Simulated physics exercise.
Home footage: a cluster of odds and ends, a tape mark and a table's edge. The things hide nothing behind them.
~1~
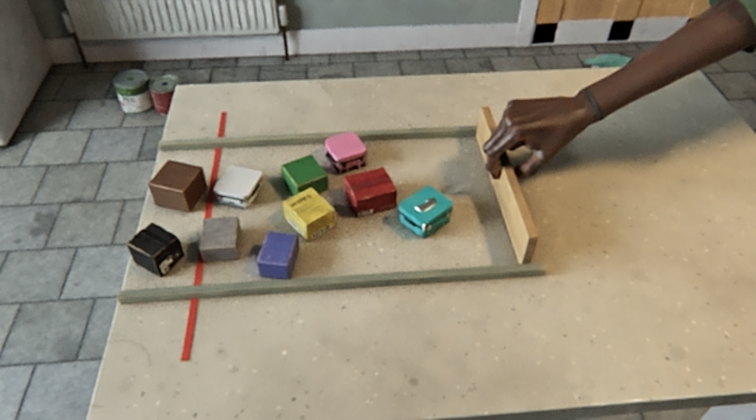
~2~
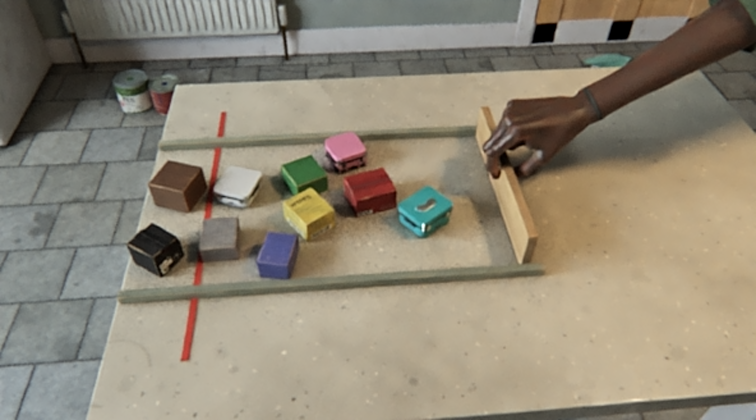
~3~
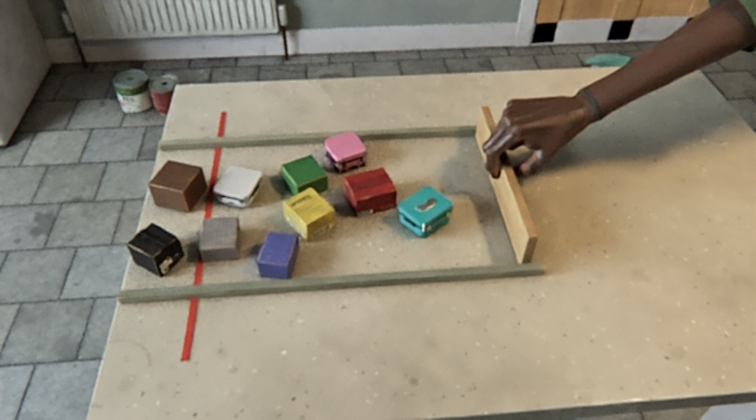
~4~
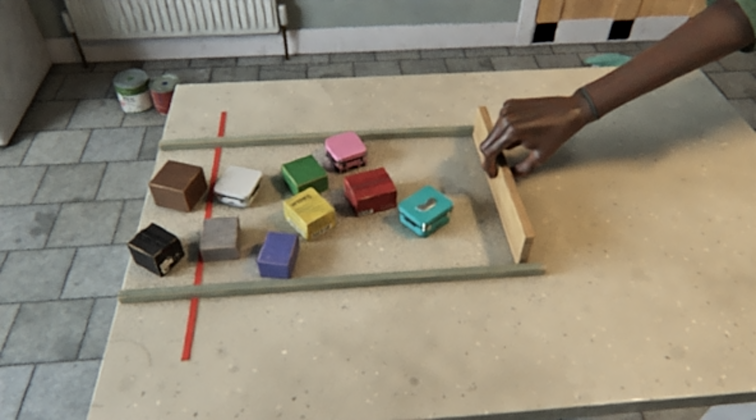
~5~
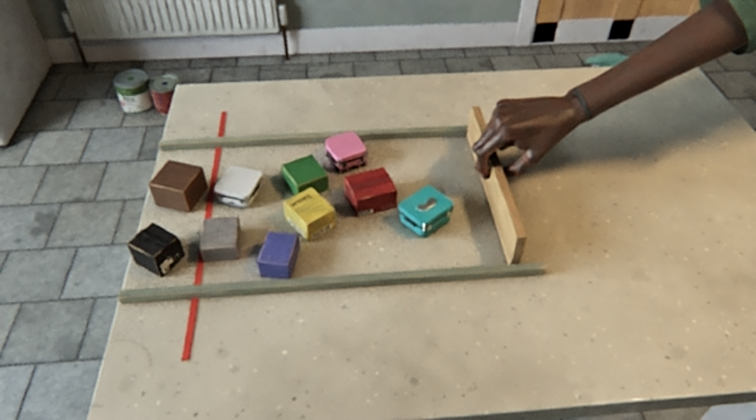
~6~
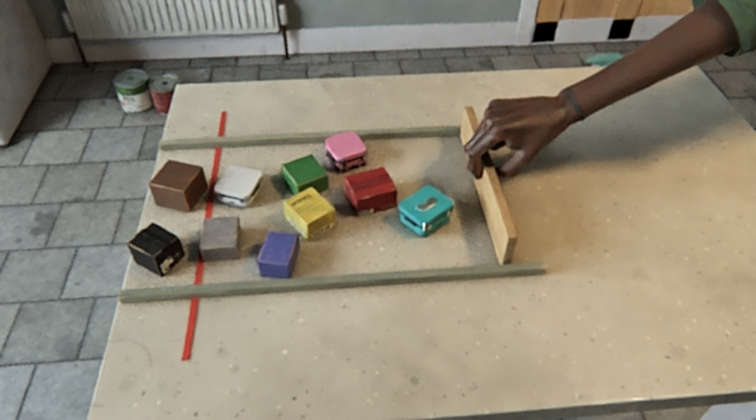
On a speckled tabletop, a hand held a wooden board upright beside a scattering of colourful little blocks and boxes, then slid it slightly left between two rails, while the objects stayed still.
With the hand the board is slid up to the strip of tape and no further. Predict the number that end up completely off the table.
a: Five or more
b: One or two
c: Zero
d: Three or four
Three or four (d).
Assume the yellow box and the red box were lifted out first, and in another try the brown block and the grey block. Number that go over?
2 in the first case and 1 in the second.
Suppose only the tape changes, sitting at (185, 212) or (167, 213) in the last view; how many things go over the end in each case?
Tallies: 6, 6.
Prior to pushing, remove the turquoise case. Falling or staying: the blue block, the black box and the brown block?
The blue block remains - the black box ends up below - the brown block ends up below.
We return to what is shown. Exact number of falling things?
Tally: 3.
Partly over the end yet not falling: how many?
That'd be 3.
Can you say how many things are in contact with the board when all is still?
At rest, 4 are in contact.
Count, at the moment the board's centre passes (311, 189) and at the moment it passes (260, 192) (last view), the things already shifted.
The number moved is 8 and then 10.
Soon after, none off yet; black box at rest near (157, 249); brown block at rest near (179, 186); grey block at rest near (221, 238).
After that, one off so far; black box tilting a little near (110, 268); brown block on its side near (117, 237); grey block displaced about its own width near (153, 257).
In the end, the number that fall off is three or four; gone, white case, brown block and black box.
